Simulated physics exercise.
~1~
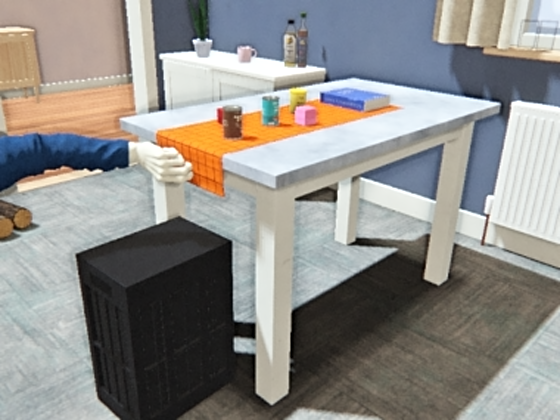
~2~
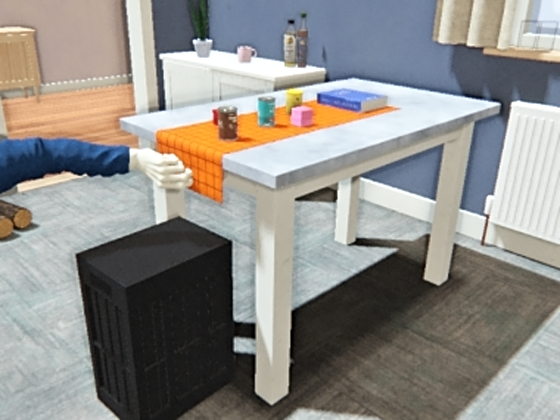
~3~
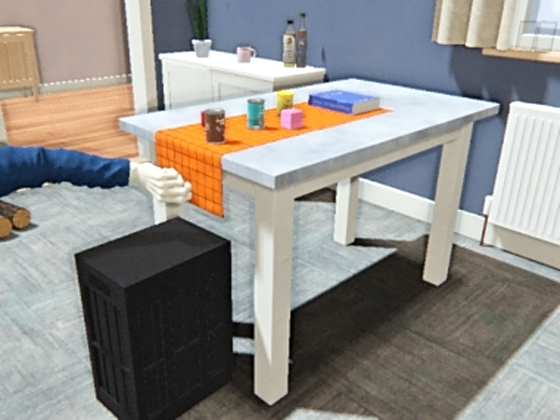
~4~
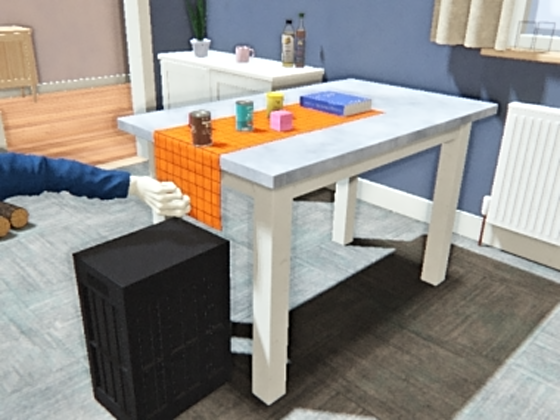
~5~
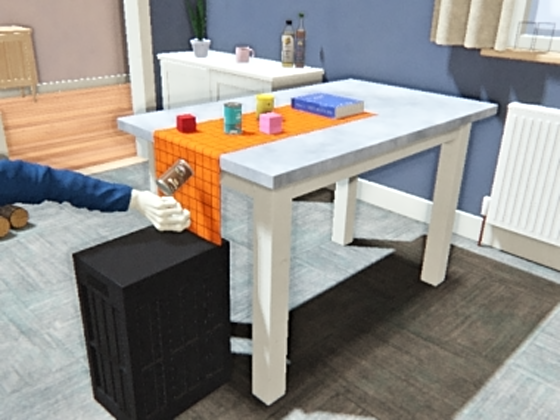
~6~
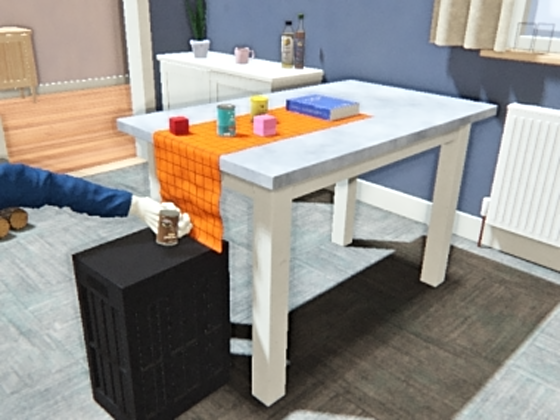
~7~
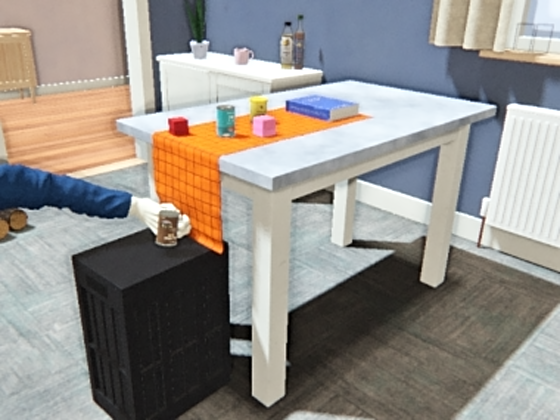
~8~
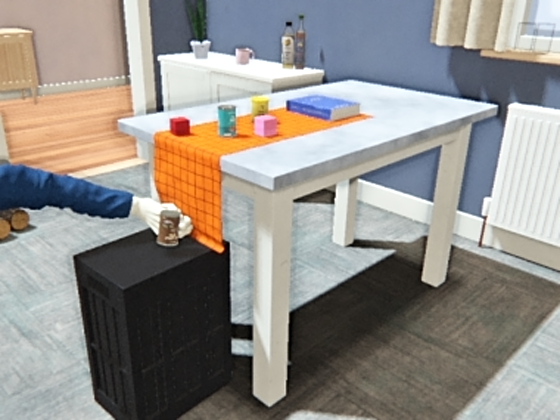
In a room with a pale table, a hand drew an orange cloth slowly down to the left, carrying the small things and book along, until the brown can tipped over the edge and ended upside down on the black crate.
